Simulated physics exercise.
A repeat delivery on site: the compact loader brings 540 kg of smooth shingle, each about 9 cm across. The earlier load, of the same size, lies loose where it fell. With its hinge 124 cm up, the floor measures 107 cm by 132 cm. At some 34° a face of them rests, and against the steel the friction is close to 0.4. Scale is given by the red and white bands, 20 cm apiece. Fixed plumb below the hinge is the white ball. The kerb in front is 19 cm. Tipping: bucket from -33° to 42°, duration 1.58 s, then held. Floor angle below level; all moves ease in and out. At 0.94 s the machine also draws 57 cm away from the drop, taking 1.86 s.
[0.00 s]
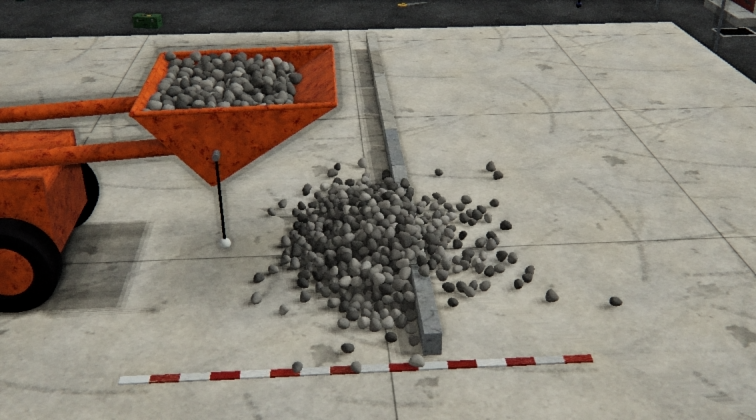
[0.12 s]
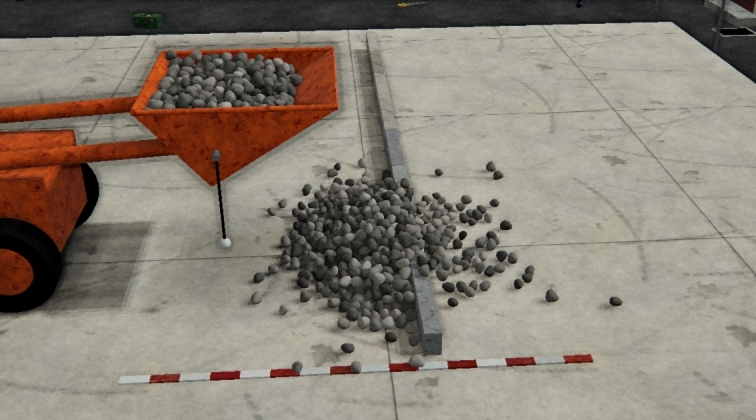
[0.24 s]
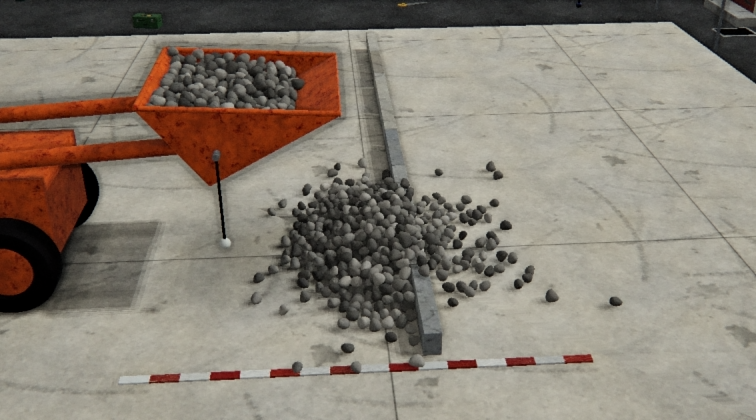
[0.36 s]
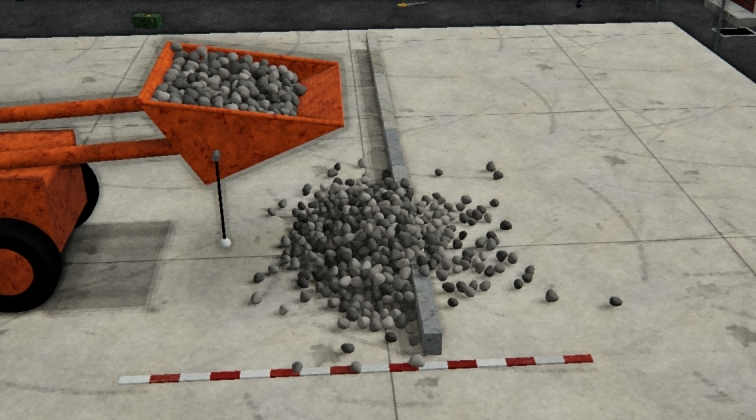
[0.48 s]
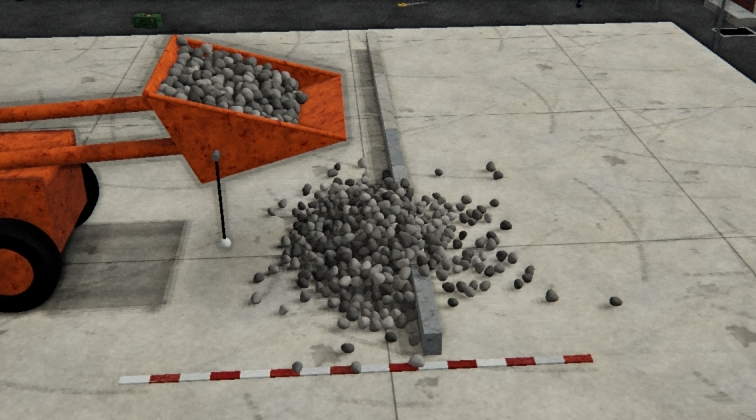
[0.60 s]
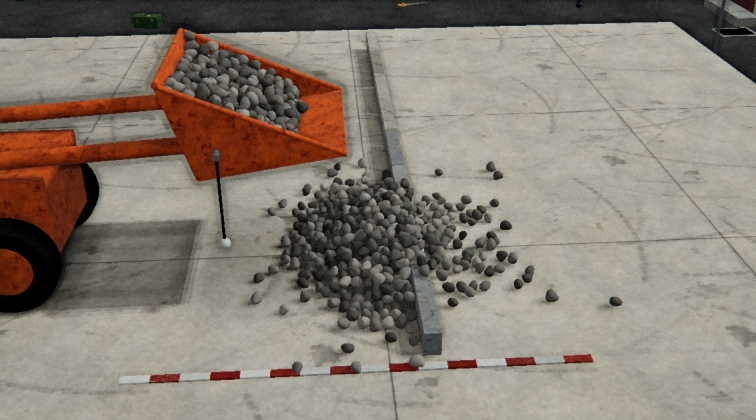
On a concrete yard, an orange loader slowly tilting its bucket of grey stones forward beside a loose heap lying across a kerb.
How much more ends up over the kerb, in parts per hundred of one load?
Close to 1 parts in a hundred.
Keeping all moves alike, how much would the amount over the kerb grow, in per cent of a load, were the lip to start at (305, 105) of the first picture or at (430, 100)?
Case one about 0 %, case two about 50 %.
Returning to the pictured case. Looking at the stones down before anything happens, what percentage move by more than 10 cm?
About 10 %.
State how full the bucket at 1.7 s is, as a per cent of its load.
Still inside: Some 20 %.
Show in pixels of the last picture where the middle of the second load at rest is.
Their middle rests near (316, 240).
After 1.2 s the floor is at 30°; in per cent of one load, 97 in the bucket, 90 on this side of the kerb, 13 over the kerb; the foremost stones are at (523, 234).
After 1.7 s the floor is at 42°; in per cent of one load, 22 in the bucket, 164 on this side of the kerb, 13 over the kerb; the foremost stones are at (523, 234).
After 3.2 s the floor is at 42°; in per cent of one load, 0 in the bucket, 186 on this side of the kerb, 14 over the kerb; the foremost stones are at (523, 234).
After 6.1 s the floor is at 42°; in per cent of one load, 0 in the bucket, 186 on this side of the kerb, 14 over the kerb; the foremost stones are at (523, 234). Net gain over the kerb, 1.
